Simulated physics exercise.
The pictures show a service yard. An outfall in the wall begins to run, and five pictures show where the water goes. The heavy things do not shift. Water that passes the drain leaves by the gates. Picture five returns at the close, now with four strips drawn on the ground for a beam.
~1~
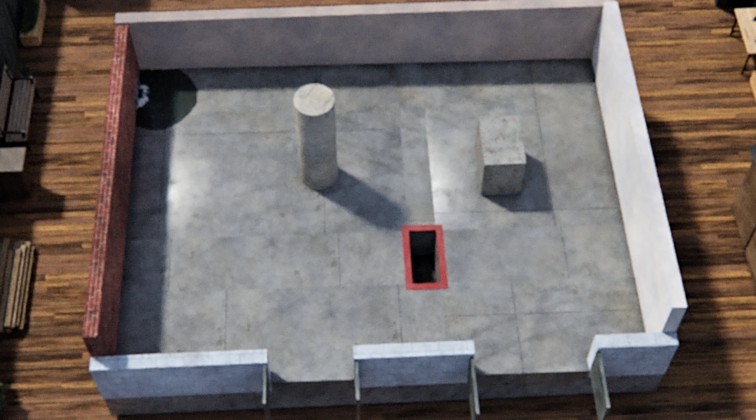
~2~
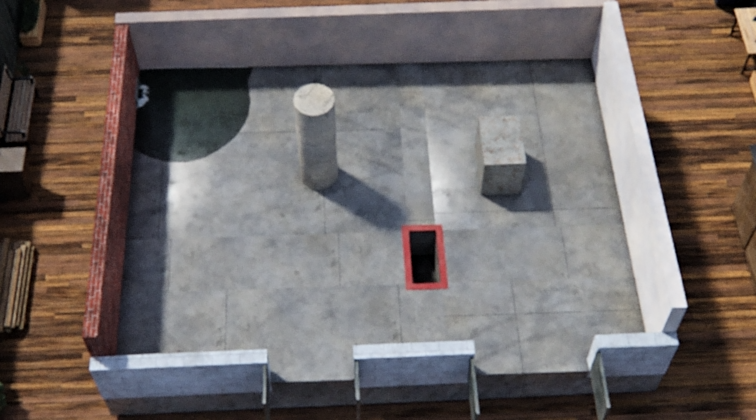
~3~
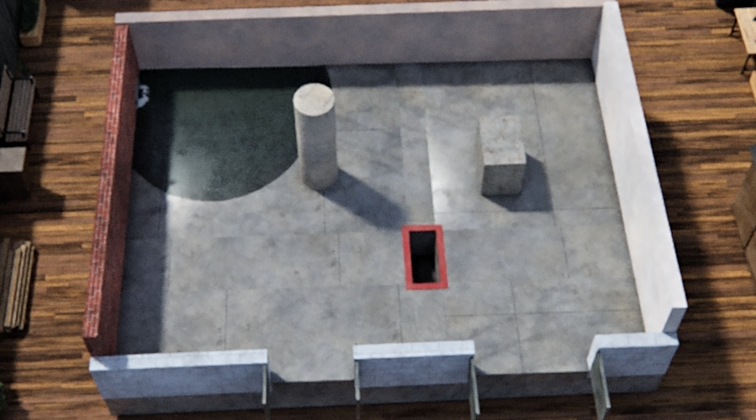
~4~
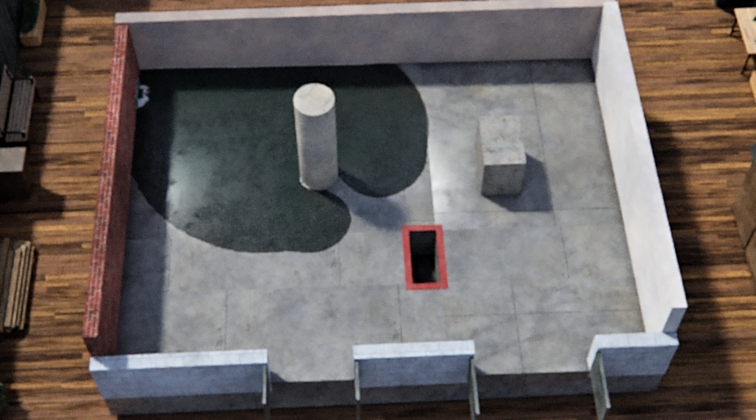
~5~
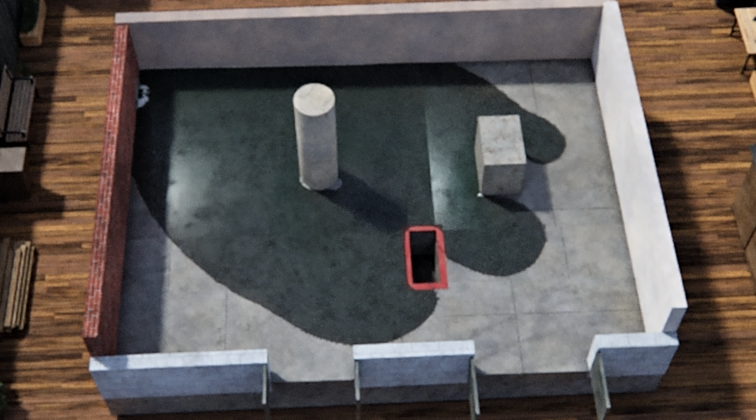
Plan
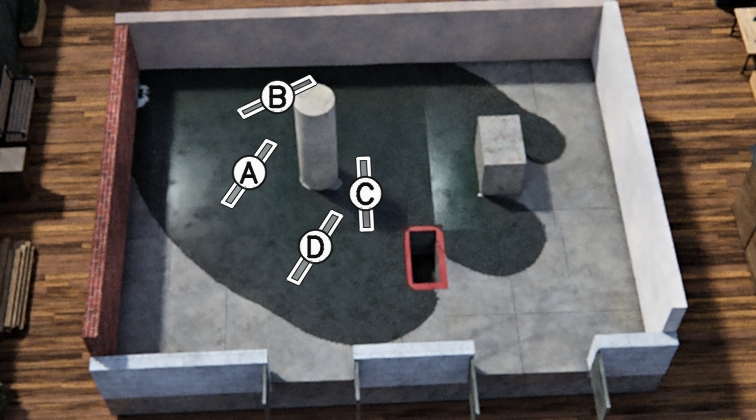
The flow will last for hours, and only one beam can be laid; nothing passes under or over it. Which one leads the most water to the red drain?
I would pick place B.
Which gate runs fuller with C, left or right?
The right gate.
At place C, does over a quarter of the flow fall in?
No.
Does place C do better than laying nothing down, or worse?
Worse.
On the marked copy, A from (227, 204) to (270, 142); B from (241, 113) to (312, 80); C from (366, 229) to (363, 158); D from (293, 281) to (336, 213).
For place A, about 10 % of the stream goes into the red drain, about 86 % out by the gates.
For place B, about 16 % of the stream goes into the red drain, about 78 % out by the gates.
For place C, about 11 % of the stream goes into the red drain, about 84 % out by the gates.
For place D, about 10 % of the stream goes into the red drain, about 87 % out by the gates.
